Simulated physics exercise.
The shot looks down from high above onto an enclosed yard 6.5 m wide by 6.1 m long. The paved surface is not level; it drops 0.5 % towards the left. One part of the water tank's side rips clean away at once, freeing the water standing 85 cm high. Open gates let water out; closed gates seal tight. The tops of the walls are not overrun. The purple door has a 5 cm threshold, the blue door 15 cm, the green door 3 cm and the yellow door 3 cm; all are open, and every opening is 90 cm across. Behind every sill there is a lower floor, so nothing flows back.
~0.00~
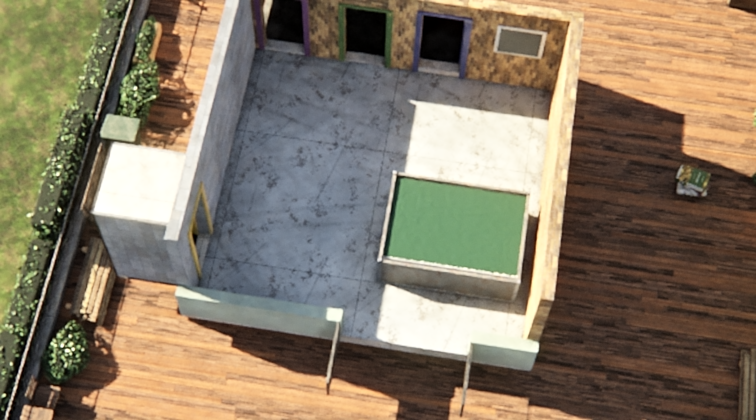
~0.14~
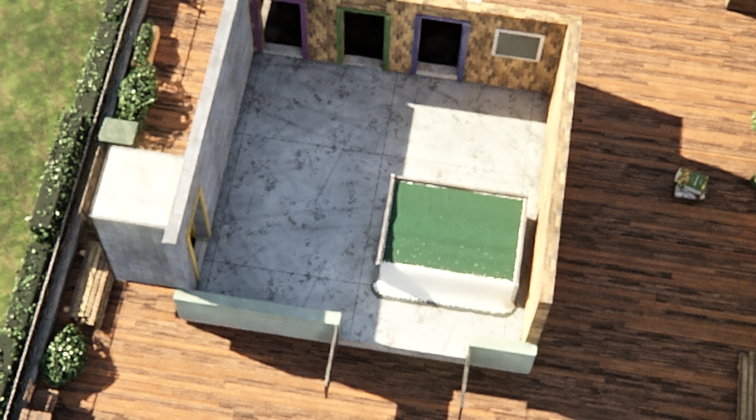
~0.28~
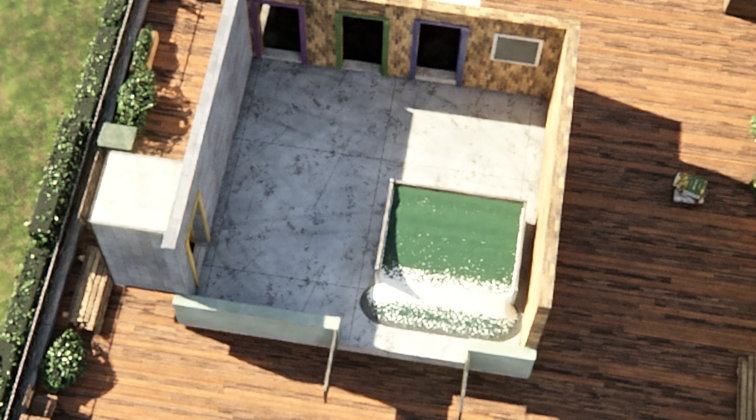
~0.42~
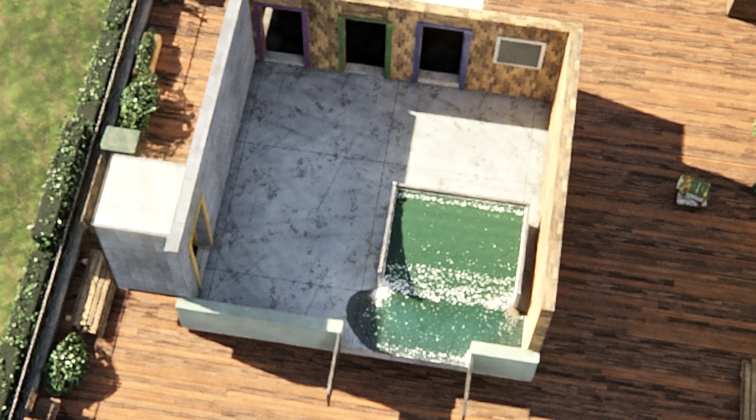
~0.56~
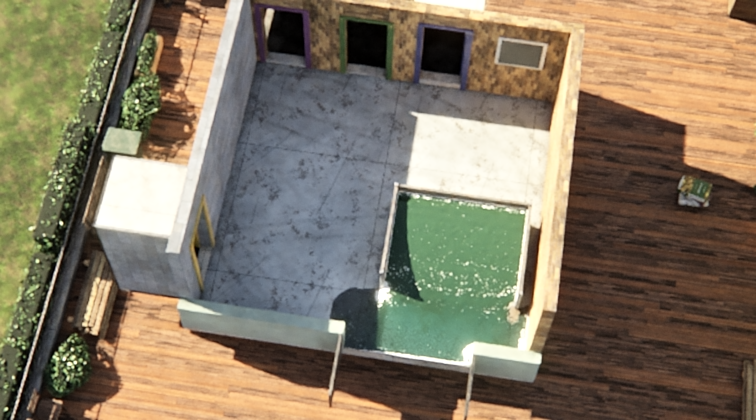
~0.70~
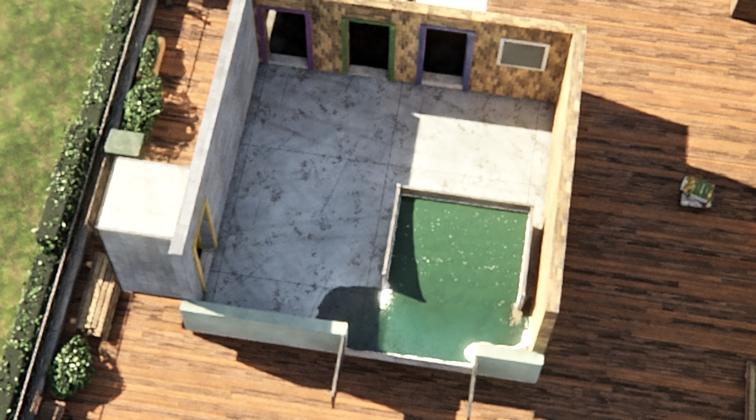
Green water bursting through the near side of a rectangular tank in a walled yard, foaming and spreading across the paving.
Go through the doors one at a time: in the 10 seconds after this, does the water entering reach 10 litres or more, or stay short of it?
Result: The purple door lets in a smaller amount than the limit, the blue door lets in a smaller amount than the limit, the green door lets in a smaller amount than the limit, the yellow door lets in a larger amount than the limit.
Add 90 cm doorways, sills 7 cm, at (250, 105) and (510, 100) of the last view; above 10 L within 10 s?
Per doorway, in order: Insufficient / sufficient.
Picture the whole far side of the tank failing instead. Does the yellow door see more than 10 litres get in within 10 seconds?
Yellow: Exceeds.
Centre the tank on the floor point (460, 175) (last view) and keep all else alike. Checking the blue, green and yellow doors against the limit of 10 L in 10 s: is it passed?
At the blue door the limit is not exceeded, at the green door not exceeded, at the yellow door surpassed.
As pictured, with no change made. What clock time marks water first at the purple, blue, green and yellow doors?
Purple: 6.5 s; blue: 3.6 s; green: 4.5 s; yellow: 2.4 s.
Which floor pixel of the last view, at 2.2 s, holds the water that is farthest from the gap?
At about (200, 315).
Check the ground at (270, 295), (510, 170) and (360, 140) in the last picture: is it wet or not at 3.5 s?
Listed in sequence, the spots are drenched, drenched and bone dry.
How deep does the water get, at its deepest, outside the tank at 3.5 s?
About 17 cm at most.
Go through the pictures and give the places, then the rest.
In the first frame, the water tank at (455, 228) is whole and still, 85 cm deep.
In the second frame, the front is at (514, 305), 1.4 m from the gap at (445, 286); 0.6 m2 of floor is under water; 85 cm left at the back of the water tank.
In the third frame, water pours out at (444, 291) and has run 1.6 m, to (517, 327); typically 13 cm deep outside, 84 cm at the water tank's back.
In the fourth frame, the front is at (353, 322), 1.9 m from the gap at (447, 295); 3.9 m2 of floor is under water; 76 cm left at the back of the water tank.
In the fifth frame, the front is at a hidden place, 2.3 m from the gap at (449, 296); 4.4 m2 of floor is under water; 72 cm left at the back of the water tank.
In the sixth frame, the front is at a hidden place, 2.7 m from the gap at (451, 297); 4.6 m2 of floor is under water; 70 cm left at the back of the water tank.
After 1.4 s water covers 15 % of the floor and is deepest (56 cm) near (515, 362); purple door not reached, blue door not reached, green door not reached, yellow door not reached.
After 2.2 s water covers 25 % of the floor and is deepest (38 cm) near (515, 362); purple door not reached, blue door not reached, green door not reached, yellow door not reached.
After 3.5 s water covers 35 % of the floor and is deepest (18 cm) near (350, 346); purple door not reached, blue door not reached, green door not reached, yellow door 6 cm at the sill, 6 L in.
After 6.0 s water covers 50 % of the floor and is deepest (11 cm) near (479, 357); purple door not reached, blue door 3 cm at the sill, 0 L in, green door 2 cm at the sill, 0 L in, yellow door 8 cm at the sill, 35 L in.
After 10.0 s water covers 65 % of the floor and is deepest (6 cm) near (257, 74); purple door 5 cm at the sill, 0 L in, blue door 2 cm at the sill, 0 L in, green door 1 cm at the sill, 0 L in, yellow door 3 cm at the sill, 57 L in.
